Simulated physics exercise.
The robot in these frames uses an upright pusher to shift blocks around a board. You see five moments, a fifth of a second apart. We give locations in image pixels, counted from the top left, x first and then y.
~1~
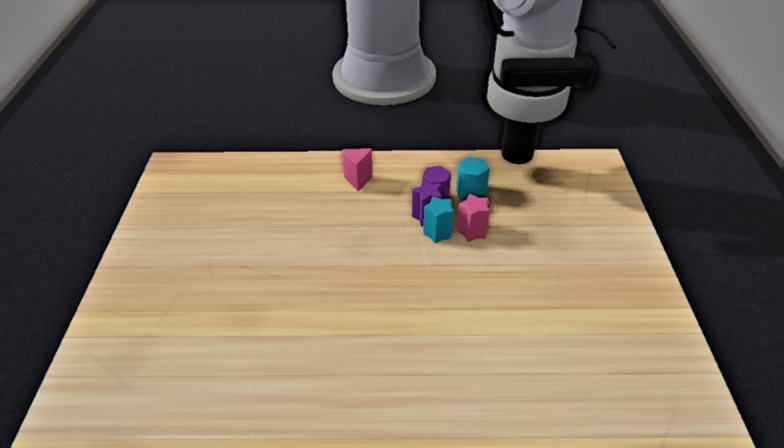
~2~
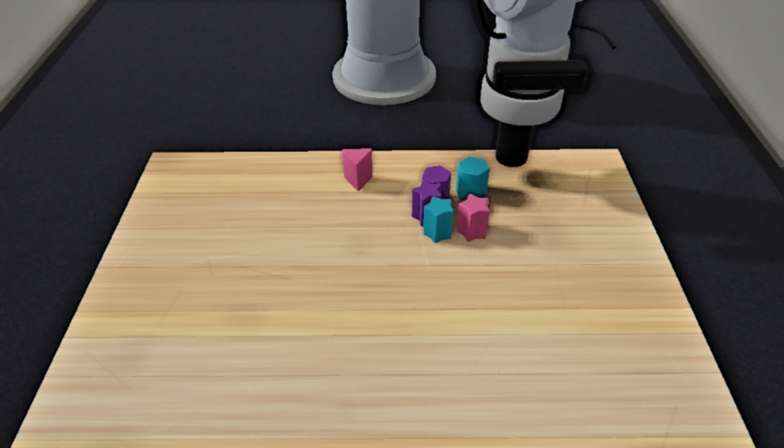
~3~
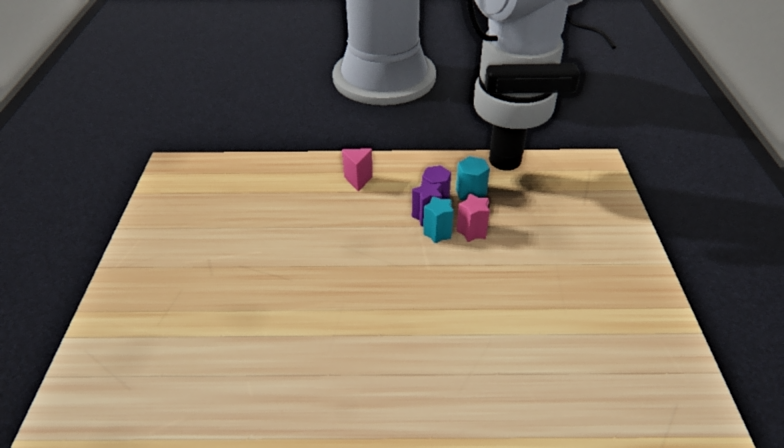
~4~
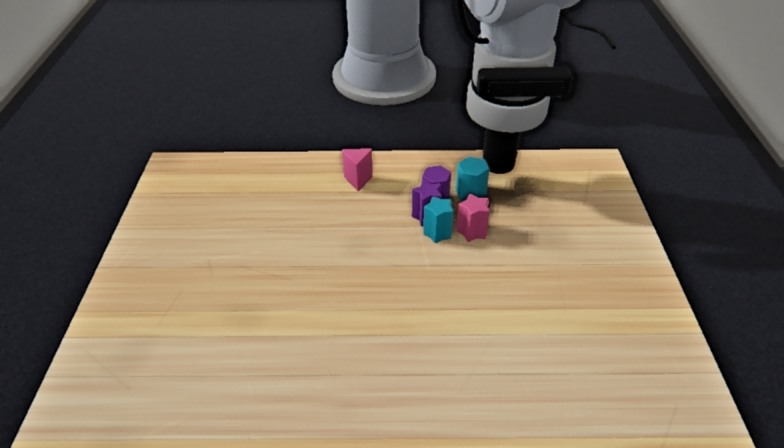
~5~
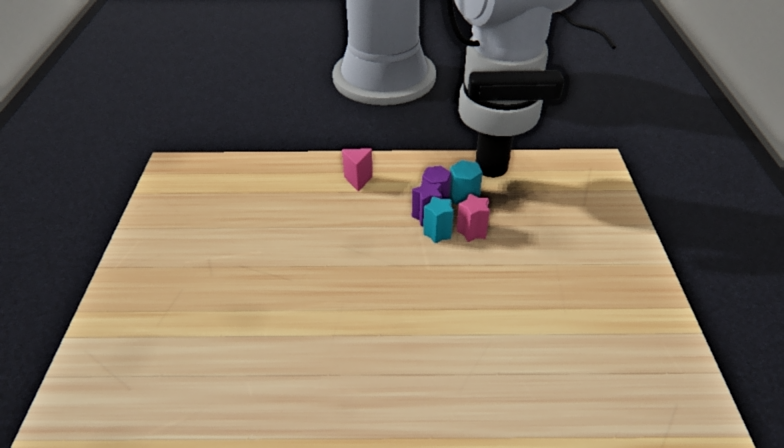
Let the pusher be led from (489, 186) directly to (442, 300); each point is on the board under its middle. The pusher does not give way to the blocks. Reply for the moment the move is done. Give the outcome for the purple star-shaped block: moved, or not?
It is moved off its spot.
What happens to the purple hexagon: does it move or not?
It is moved off its spot.
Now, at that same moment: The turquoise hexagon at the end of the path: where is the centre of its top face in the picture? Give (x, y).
If I read the scene right, the answer is (444, 187).
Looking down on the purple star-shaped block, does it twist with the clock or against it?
That block twists counter-clockwise.
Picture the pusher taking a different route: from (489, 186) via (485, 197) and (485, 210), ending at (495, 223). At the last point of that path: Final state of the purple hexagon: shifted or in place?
It is carried off its spot.
The first path, step by step. One third of the way, pusher (476, 202); purple star-shaped block (418, 191), turned 25° anticlockwise; purple hexagon (421, 173); turquoise hexagon (445, 186), turned 90° clockwise; pink star-shaped block (474, 211).
Two thirds of the way, pusher (460, 239); purple star-shaped block (416, 192), turned 20° anticlockwise; purple hexagon (421, 173); turquoise star-shaped block (437, 209), turned 30° clockwise; turquoise hexagon (444, 187), turned 100° clockwise; pink star-shaped block (460, 252), turned 15° anticlockwise.
At the end, pusher (443, 283); purple star-shaped block (416, 192), turned 20° anticlockwise; purple hexagon (421, 173); turquoise star-shaped block (437, 209), turned 30° clockwise; turquoise hexagon (444, 187), turned 100° clockwise; pink star-shaped block (443, 298), turned 15° anticlockwise.
